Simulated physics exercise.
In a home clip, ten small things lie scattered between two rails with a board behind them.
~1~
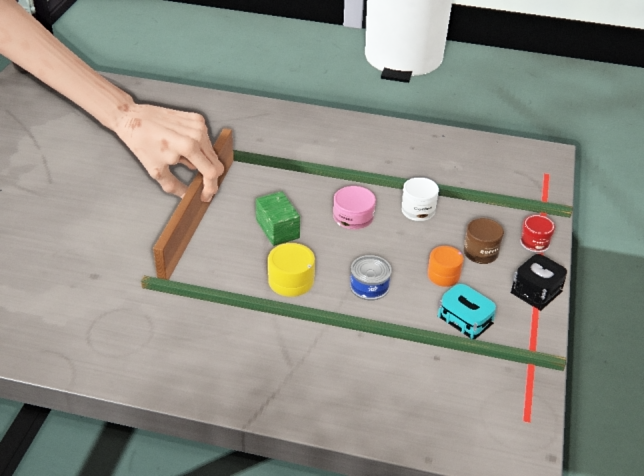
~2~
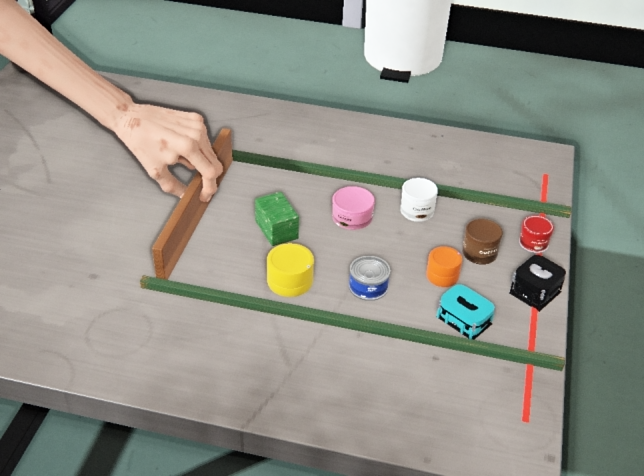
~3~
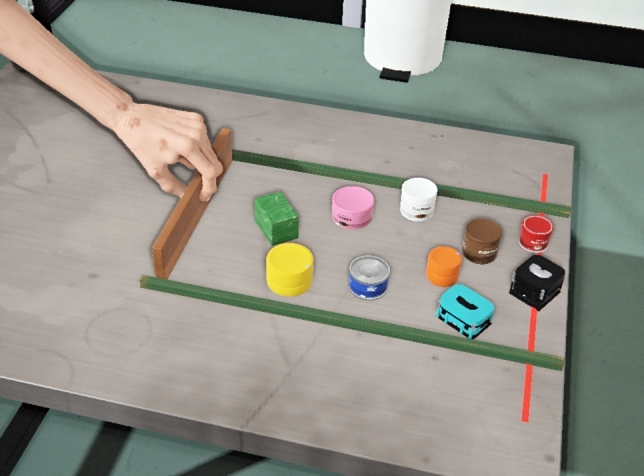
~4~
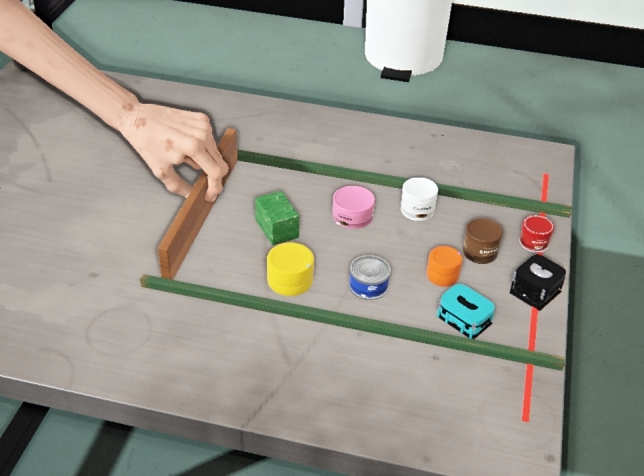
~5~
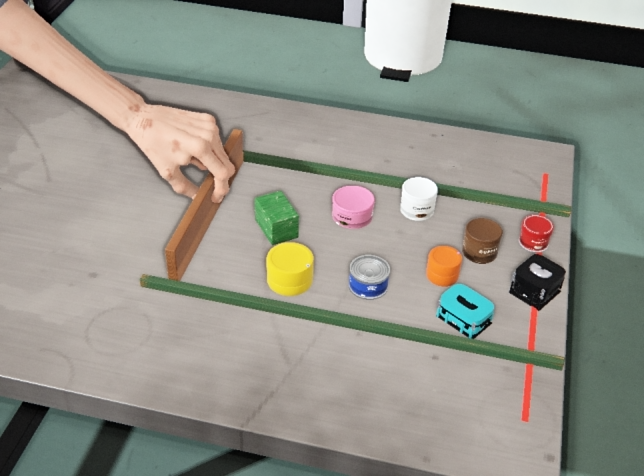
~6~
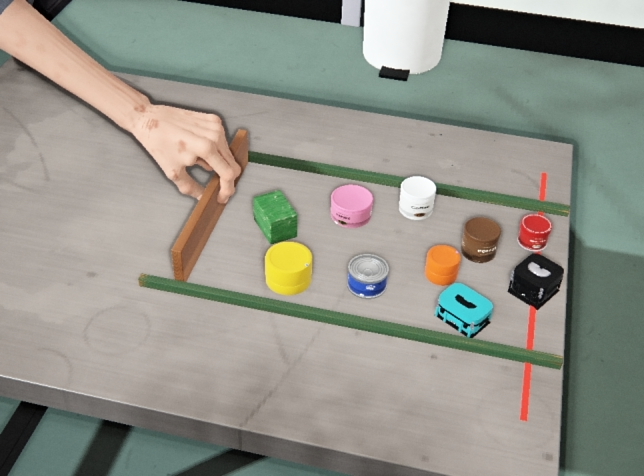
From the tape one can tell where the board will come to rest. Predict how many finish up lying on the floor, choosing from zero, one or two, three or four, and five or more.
My prediction is five or more.
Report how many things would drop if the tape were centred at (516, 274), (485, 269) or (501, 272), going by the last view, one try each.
3, 0, 1.
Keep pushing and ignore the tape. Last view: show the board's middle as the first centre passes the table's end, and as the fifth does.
I'd say close to (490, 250), and after that close to (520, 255).
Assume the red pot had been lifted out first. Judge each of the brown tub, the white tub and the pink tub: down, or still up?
Brown tub - gone, white tub - safe, pink tub - safe.
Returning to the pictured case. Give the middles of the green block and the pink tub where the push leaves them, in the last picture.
The green block stops around (553, 273); the pink tub around (561, 247).
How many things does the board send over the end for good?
My count gives 6.
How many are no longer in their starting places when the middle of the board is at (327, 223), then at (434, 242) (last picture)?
4, then 8.
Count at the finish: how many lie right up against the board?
Result: 4 in all.
Soon after, none off yet; black case at rest near (536, 280); red pot at rest near (534, 233); brown tub at rest near (480, 240).
After that, none off yet; black case at rest near (536, 280); red pot at rest near (534, 233); brown tub displaced a little near (492, 241).
In the end, the number that fall off is five or more; gone, blue tin, orange lid, turquoise case, brown tub, red pot and black case.
